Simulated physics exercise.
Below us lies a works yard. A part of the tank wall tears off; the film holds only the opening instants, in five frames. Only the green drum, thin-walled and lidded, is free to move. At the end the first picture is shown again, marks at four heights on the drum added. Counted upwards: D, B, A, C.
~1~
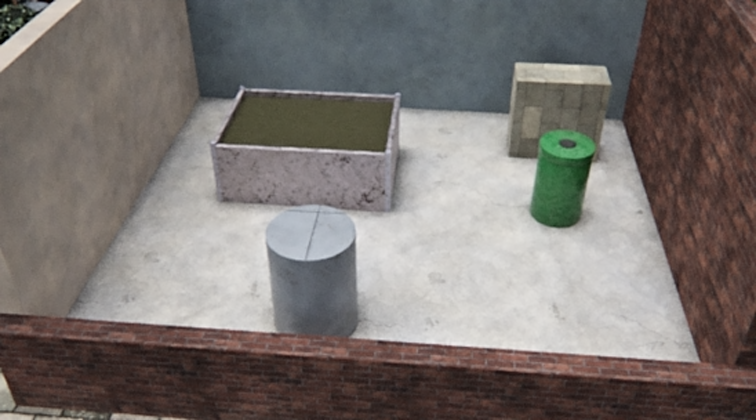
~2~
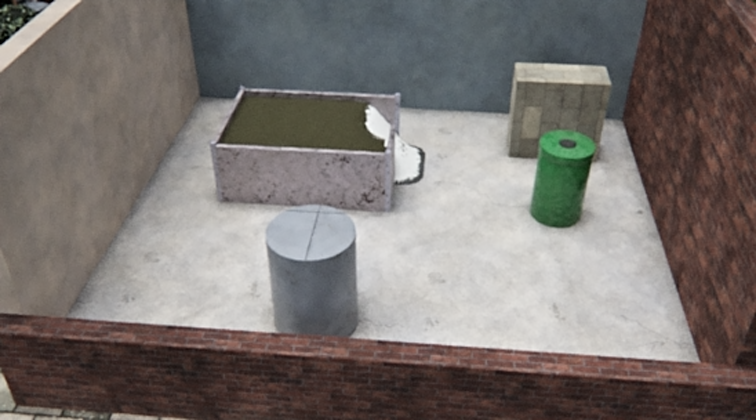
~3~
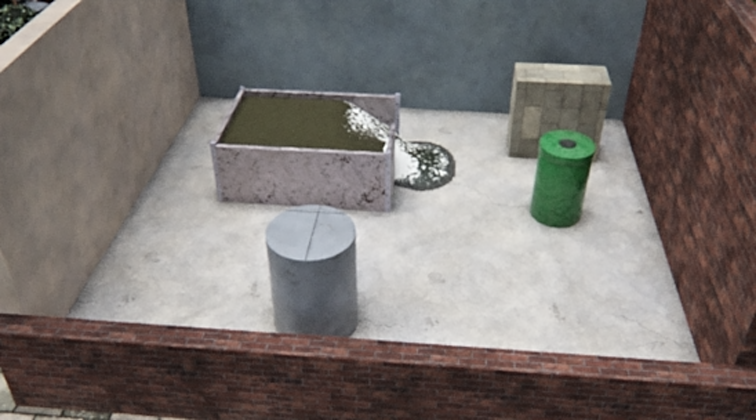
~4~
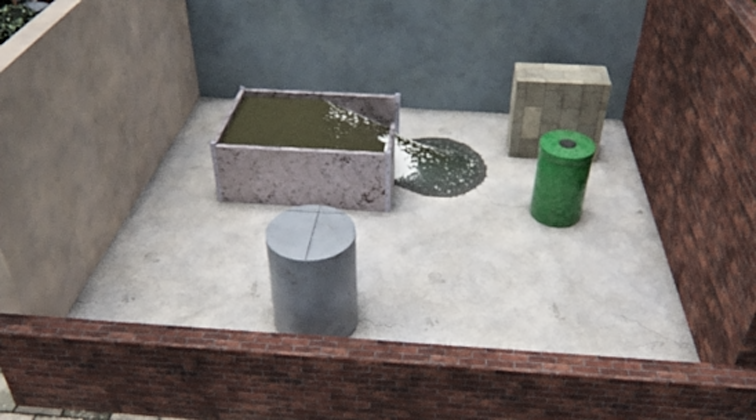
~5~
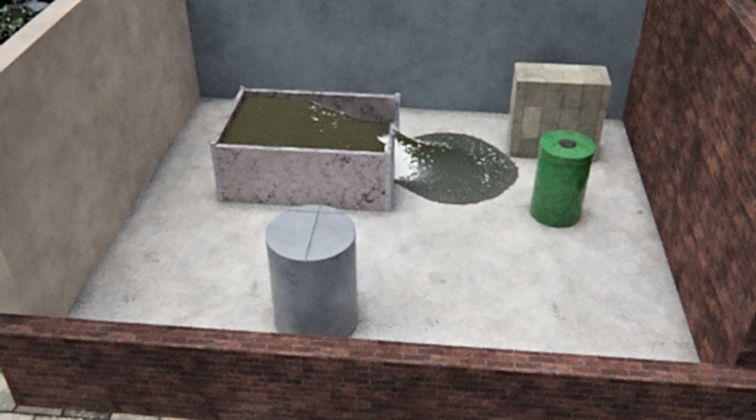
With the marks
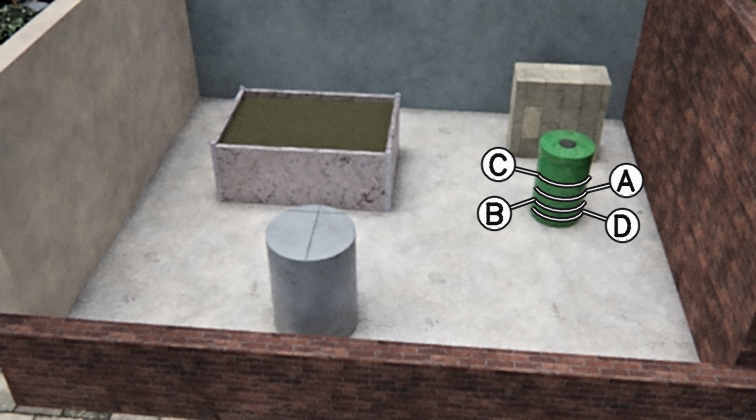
We see a walled yard with a full stone tank, a grey cylinder, a pale block and a green drum; water pours from the tank's right side and spreads rightward across the floor in a widening dark pool.
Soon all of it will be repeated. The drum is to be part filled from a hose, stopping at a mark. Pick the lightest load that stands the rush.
Use mark B.
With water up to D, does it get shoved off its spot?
Yes, it does.
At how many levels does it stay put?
Three of the four.
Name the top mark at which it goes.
D.
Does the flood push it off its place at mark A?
No, that is safe.
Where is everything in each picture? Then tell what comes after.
In the first frame, lid of the green drum at (567, 144); tank full, its middle at (311, 125).
In the second frame, 1 % of the ground under water, its edge towards the drum at (413, 171).
In the third frame, 2 % of the ground under water, its edge towards the drum at (439, 181).
In the fourth frame, 4 % of the ground under water, its edge towards the drum at (472, 179).
In the fifth frame, lid of the green drum at (567, 144); 7 % of the ground under water, its edge towards the drum at (504, 182).
In white, A at (563, 199); B at (561, 211); C at (565, 185); D at (559, 220); from the bottom up D, B, A, C.
With A, it does not move.
With B, it does not move.
With C, it does not move.
With D, it is pushed about its own width away.
